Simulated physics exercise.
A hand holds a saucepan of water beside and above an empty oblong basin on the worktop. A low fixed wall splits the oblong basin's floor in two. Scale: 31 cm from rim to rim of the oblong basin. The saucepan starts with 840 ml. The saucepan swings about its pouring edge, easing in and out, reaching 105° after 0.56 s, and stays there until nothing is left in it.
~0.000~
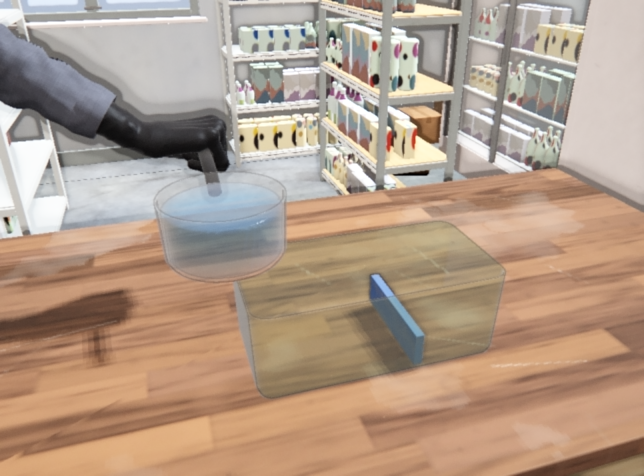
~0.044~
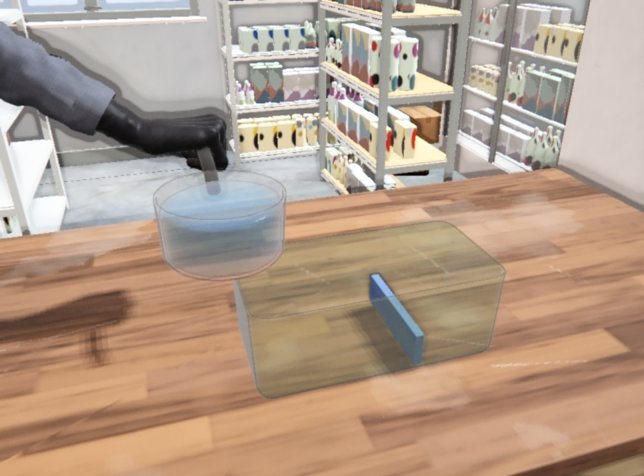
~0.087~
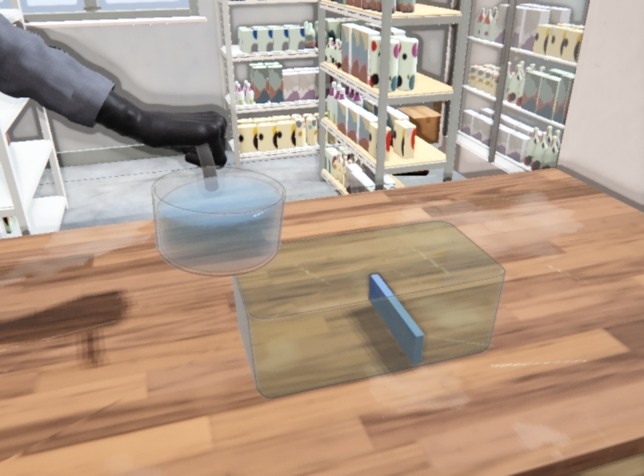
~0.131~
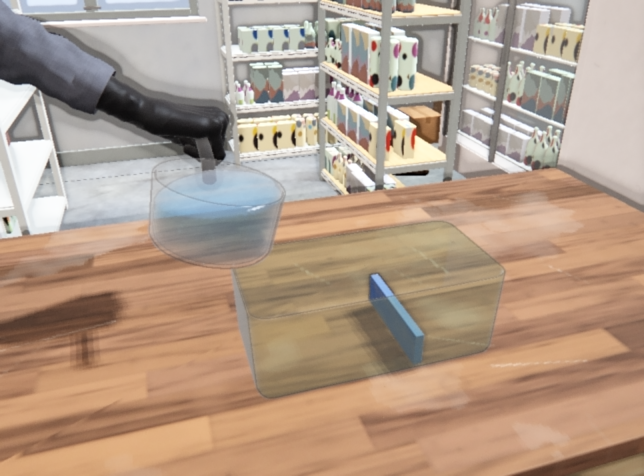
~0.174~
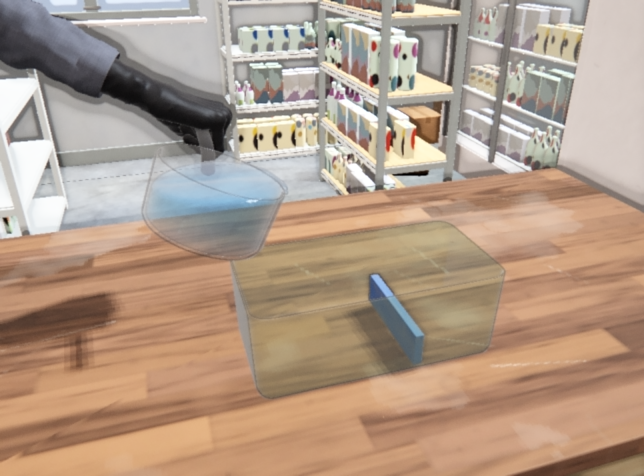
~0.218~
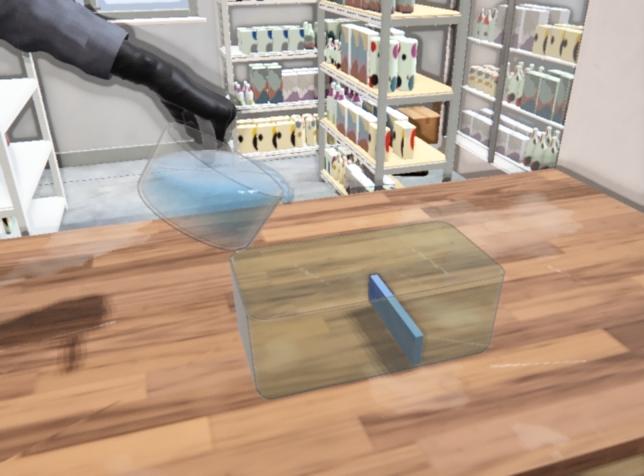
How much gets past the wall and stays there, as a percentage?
The far part has some 16 per cent.
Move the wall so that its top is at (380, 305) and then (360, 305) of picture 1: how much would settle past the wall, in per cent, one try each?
In turn about 40 and 65 per cent.
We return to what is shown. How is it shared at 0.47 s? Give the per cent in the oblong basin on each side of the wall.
Left about 10, right about 0.
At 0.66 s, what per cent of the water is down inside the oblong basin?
Some 82 per cent.
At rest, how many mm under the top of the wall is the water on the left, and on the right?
Some 24 mm on the left and 36 mm on the right.
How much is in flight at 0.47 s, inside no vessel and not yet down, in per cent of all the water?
Some 52 per cent.
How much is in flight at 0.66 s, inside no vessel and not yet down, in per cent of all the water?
Near 14 in a hundred.
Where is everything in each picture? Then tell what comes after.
It leans 0°; its right rim is at (284, 189); the water meets the walls at (158, 210) and (281, 195); the oblong basin's rim runs from (239, 285) to (476, 246); the wall's top is at (395, 304), in the first picture.
It leans 2°; its right rim is at (283, 189); the water meets the walls at (159, 209) and (280, 193), in the second picture.
It leans 6°; its right rim is at (283, 189); the water meets the walls at (156, 206) and (279, 187), in the third picture.
It leans 14°; its right rim is at (282, 189); the water meets the walls at (152, 199) and (280, 182), in the fourth picture.
It leans 23°; its right rim is at (282, 189); the water meets the walls at (150, 186) and (275, 180); 2 per cent is over the edge, in the fifth picture.
It leans 35°; its right rim is at (281, 190); the water meets the walls at (146, 166) and (271, 175); 4 per cent is over the edge, in the sixth picture.
After 0.47 s the tilt is 99° and 37 per cent is still to pour, 11 is left of the wall and 0 right of it.
After 0.66 s the tilt is 105° and 3 per cent is still to pour, 63 is left of the wall and 20 right of it.
After 0.85 s the tilt is 105° and 0 per cent is still to pour, 70 is left of the wall and 14 right of it.
After 1.06 s the tilt is 105° and 0 per cent is still to pour, 78 is left of the wall and 15 right of it.
In the end 78 per cent lies left of the wall, 16 right of it and 6 outside.
